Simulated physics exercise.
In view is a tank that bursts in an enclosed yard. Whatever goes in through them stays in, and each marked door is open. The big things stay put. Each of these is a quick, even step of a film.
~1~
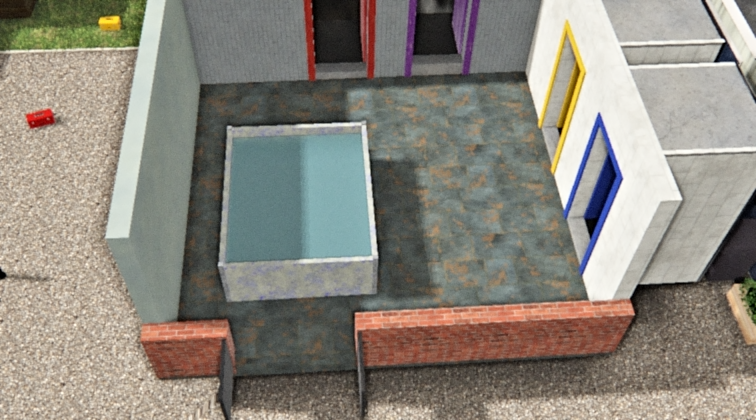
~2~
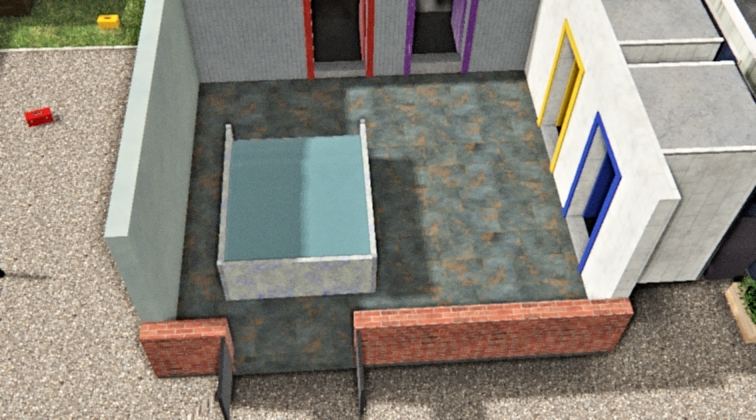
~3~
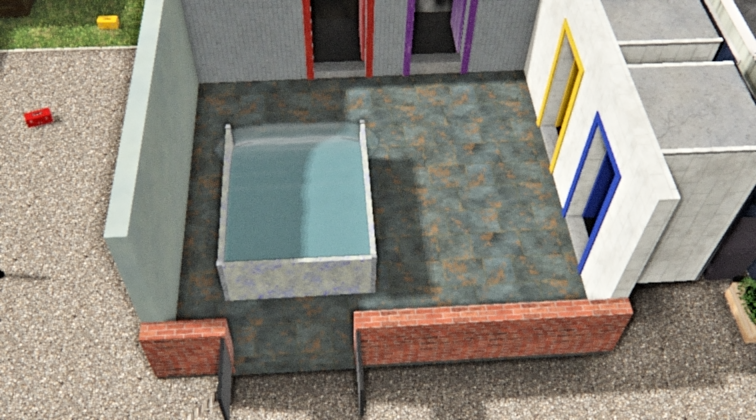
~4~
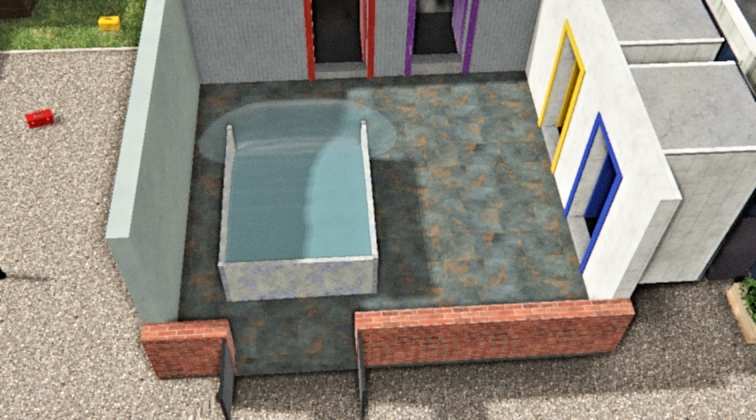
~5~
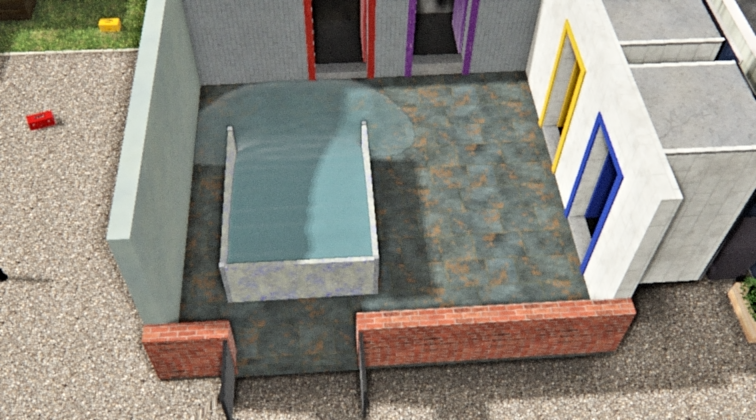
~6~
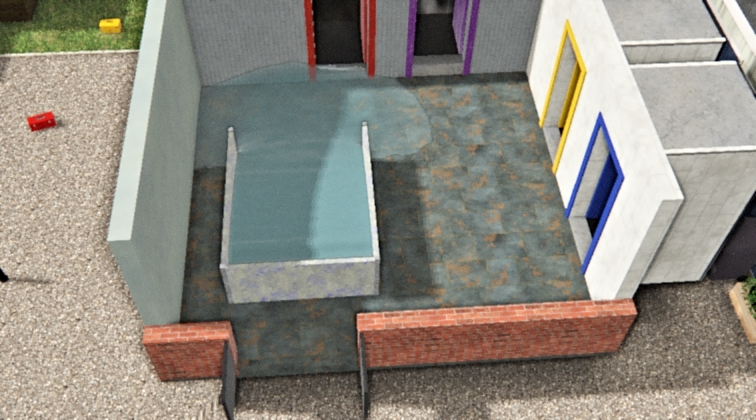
Water in a rectangular tank inside a walled yard starts still, then pours out through the open far side once that wall is gone, spreading in a widening sheet across the dark floor toward the grey wall with red and purple doorframes.
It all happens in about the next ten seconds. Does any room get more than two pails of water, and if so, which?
Door by door: The purple door does not; the yellow door does; the blue door does; the red door does.
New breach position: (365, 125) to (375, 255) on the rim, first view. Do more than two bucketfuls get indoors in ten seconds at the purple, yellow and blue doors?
Door by door: Purple door remains below the line; yellow door crosses the line; blue door crosses the line.
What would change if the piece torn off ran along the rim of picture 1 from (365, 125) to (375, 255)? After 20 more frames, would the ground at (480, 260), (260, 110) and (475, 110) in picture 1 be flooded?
Taken in turn they're swamped, unwetted and swamped.
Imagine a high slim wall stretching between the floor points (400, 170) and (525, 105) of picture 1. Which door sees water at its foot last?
Outcome: The blue door.
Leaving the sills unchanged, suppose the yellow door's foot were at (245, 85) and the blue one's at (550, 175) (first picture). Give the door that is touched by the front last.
The last to get wet is the blue one.
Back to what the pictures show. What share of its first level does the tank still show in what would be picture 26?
Somewhere near 20 %, give or take.
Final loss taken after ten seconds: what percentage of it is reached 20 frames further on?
I'd put it at 40 per cent.
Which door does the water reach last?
The blue one.
A moment on, water covers 30 % of the floor; the purple door wet at the sill, nothing in, the yellow door not reached, the blue door not reached, the red door far over two buckets in.
Next, water covers 35 % of the floor; the purple door wet at the sill, nothing in, the yellow door not reached, the blue door not reached, the red door far over two buckets in.
Then, water covers 65 % of the floor; the purple door wet at the sill, nothing in, the yellow door under two buckets in, the blue door wet at the sill, nothing in, the red door far over two buckets in.
Later, water covers 90 % of the floor; the purple door wet at the sill, nothing in, the yellow door over two buckets in, the blue door under two buckets in, the red door far over two buckets in.
In the end, water covers 100 % of the floor; the purple door wet at the sill, nothing in, the yellow door far over two buckets in, the blue door over two buckets in, the red door far over two buckets in.
